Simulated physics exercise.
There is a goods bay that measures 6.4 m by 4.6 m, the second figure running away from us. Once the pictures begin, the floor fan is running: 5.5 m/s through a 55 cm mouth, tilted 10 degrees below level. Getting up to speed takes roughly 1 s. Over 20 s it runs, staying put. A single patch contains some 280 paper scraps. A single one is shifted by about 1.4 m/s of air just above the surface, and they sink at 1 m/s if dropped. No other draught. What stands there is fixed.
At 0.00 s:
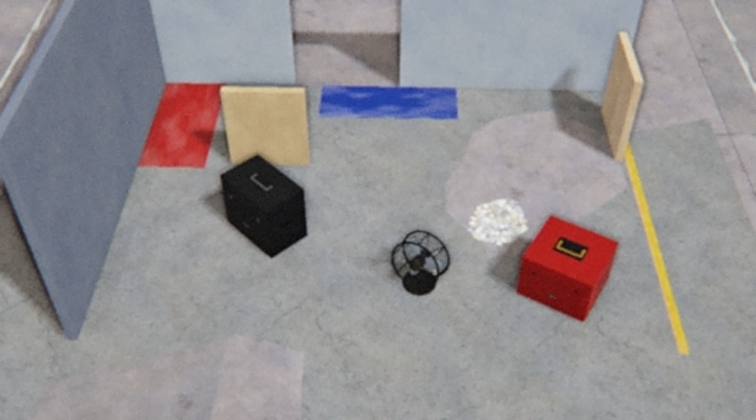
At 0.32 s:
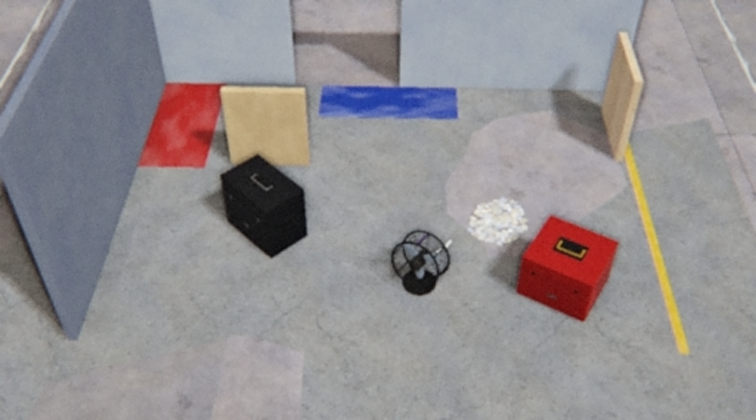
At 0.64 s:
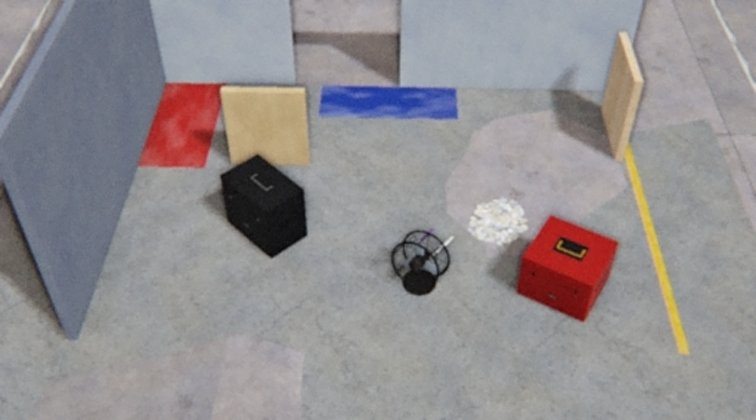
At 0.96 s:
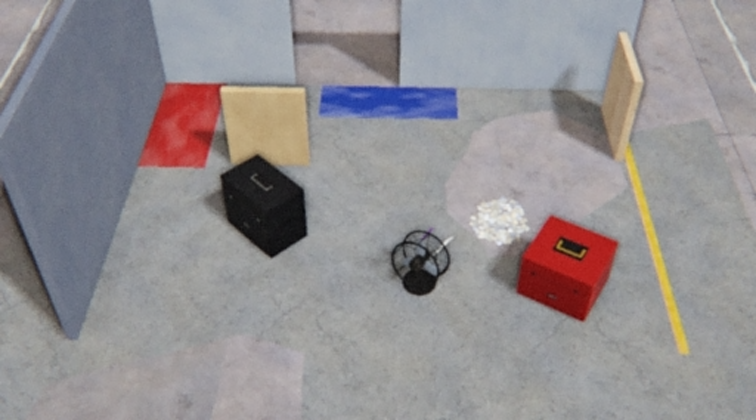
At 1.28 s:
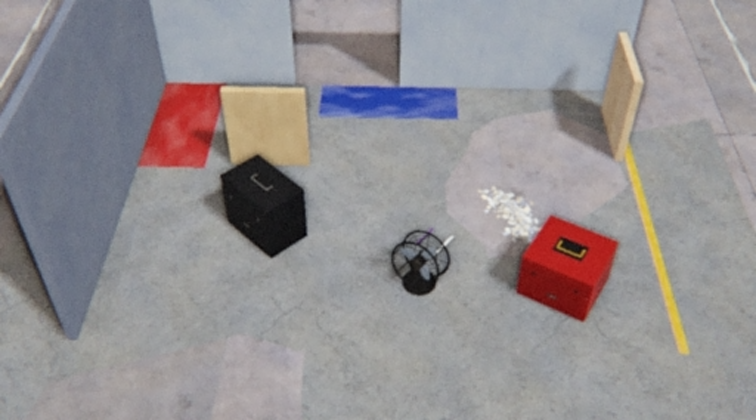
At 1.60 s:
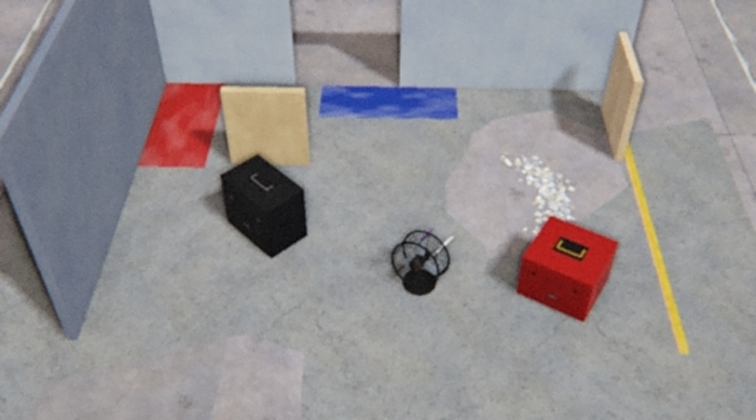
White paper scraps lie in a round patch between a small black floor fan and a red case, barely changing at first while the fan's blades turn. The patch then loosens and stretches out, and the scraps slide away from the fan, spreading into a loose band behind the red case.
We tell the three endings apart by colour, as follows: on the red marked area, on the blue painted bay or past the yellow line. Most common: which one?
My pick is yellow.
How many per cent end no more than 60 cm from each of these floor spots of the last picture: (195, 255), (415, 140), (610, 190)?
Estimates in listed order: 0 %; 0 %; 15 %.
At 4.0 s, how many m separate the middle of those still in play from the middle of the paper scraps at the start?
I'd put it at close to 2.0 m.
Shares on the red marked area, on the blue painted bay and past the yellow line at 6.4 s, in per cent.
Roughly 0 % red, 0 % blue and 40 % yellow.
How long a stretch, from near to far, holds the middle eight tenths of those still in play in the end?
0.8 m or thereabouts.
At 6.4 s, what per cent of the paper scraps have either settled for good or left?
Estimated share: Close to 30 per cent.
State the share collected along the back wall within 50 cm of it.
1 %.
After 4.0 s, 29 % are past the yellow line, 0 % on the blue painted bay and 0 % on the red marked area; the middle of those still in play is near (614, 161); 20 % have settled or left.
After 6.4 s, 41 % are past the yellow line, 0 % on the blue painted bay and 0 % on the red marked area; the middle of those still in play is near (617, 162); 31 % have settled or left.
After 11.0 s, 52 % are past the yellow line, 0 % on the blue painted bay and 0 % on the red marked area; the middle of those still in play is near (627, 163); 42 % have settled or left.
After 20.0 s, at the end, 70 % are past the yellow line, 0 % on the blue painted bay and 0 % on the red marked area; the middle of those still in play is near (637, 162).
